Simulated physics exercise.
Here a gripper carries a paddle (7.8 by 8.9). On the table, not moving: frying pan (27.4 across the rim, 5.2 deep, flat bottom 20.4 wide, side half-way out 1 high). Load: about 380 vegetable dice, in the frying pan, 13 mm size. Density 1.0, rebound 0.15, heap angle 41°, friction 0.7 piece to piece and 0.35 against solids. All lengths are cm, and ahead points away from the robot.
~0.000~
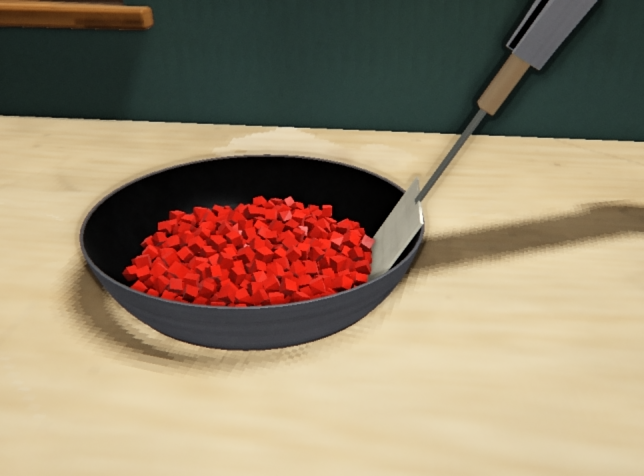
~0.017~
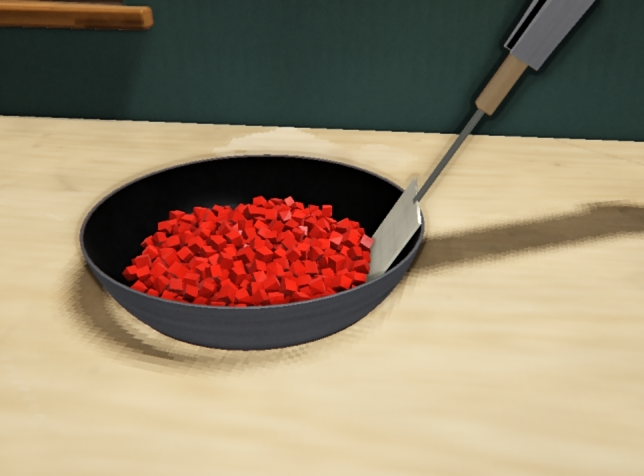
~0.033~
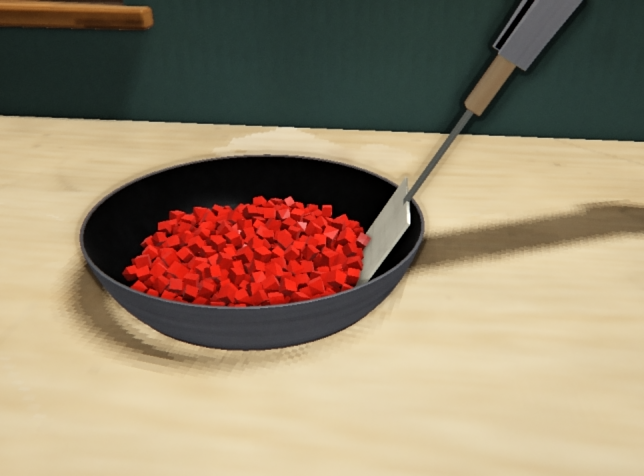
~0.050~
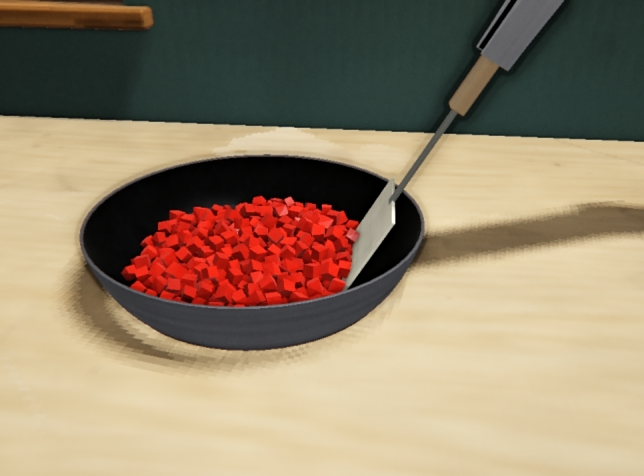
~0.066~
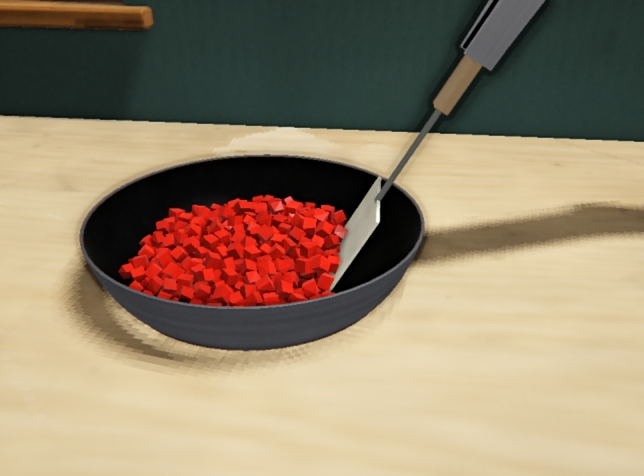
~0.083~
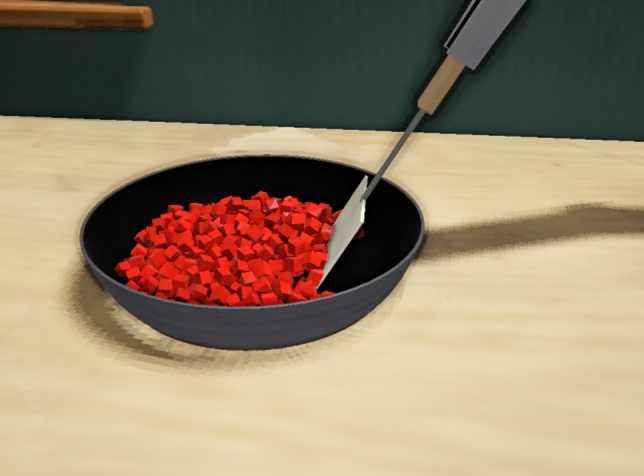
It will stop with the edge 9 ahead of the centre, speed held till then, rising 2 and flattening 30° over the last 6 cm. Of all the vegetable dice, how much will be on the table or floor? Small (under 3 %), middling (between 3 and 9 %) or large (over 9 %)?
Share on the table or floor: Middling (between 3 and 9 %).
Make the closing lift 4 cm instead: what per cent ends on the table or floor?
About 10 per cent.
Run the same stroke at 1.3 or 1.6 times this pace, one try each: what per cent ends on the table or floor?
Some 10 and 15 per cent.
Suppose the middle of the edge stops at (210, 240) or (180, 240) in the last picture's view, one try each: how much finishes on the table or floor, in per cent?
Some 0 and 0 per cent.
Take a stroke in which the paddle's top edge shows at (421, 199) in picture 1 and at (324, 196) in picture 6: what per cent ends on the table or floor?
About 20 per cent.
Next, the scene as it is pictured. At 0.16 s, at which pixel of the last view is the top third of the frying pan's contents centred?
Near (198, 233).
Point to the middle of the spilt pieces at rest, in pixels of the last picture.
Around (71, 269).
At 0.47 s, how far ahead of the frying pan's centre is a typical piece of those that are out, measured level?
Roughly 16 cm.
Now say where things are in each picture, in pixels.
The first frame shows paddle top edge at (420, 198), sloping 61°; upper third of the load around (263, 244), from x 130 to 365, top at y 205; 380 in the frying pan.
The second frame shows paddle top edge at (418, 198), sloping 61°; upper third of the load around (263, 244), from x 130 to 365, top at y 205.
The third frame shows paddle top edge at (408, 199), sloping 61°; upper third of the load around (266, 243), from x 130 to 360, top at y 205.
The fourth frame shows paddle top edge at (393, 198), sloping 61°; upper third of the load around (269, 242), from x 130 to 355, top at y 205.
The fifth frame shows paddle top edge at (379, 198), sloping 61°; upper third of the load around (264, 242), from x 125 to 355, top at y 205.
The sixth frame shows paddle top edge at (365, 197), sloping 61°; upper third of the load around (256, 239), from x 125 to 355, top at y 200; 380 in the frying pan.
By 0.16 s, sloping 61°, highest piece 5 above the table; 380 in the frying pan.
By 0.23 s, sloping 51°, highest piece 7 above the table; 380 in the frying pan.
By 0.47 s, sloping 31°, highest piece 7 above the table; 362 in the frying pan, 17 on the table or floor, 1 on the blade or in flight.
By 1.52 s, sloping 31°, highest piece 7 above the table; 361 in the frying pan, 19 on the table or floor.
Final count, 361 in the frying pan, 19 on the table or floor. That is 5 % on the table or floor.
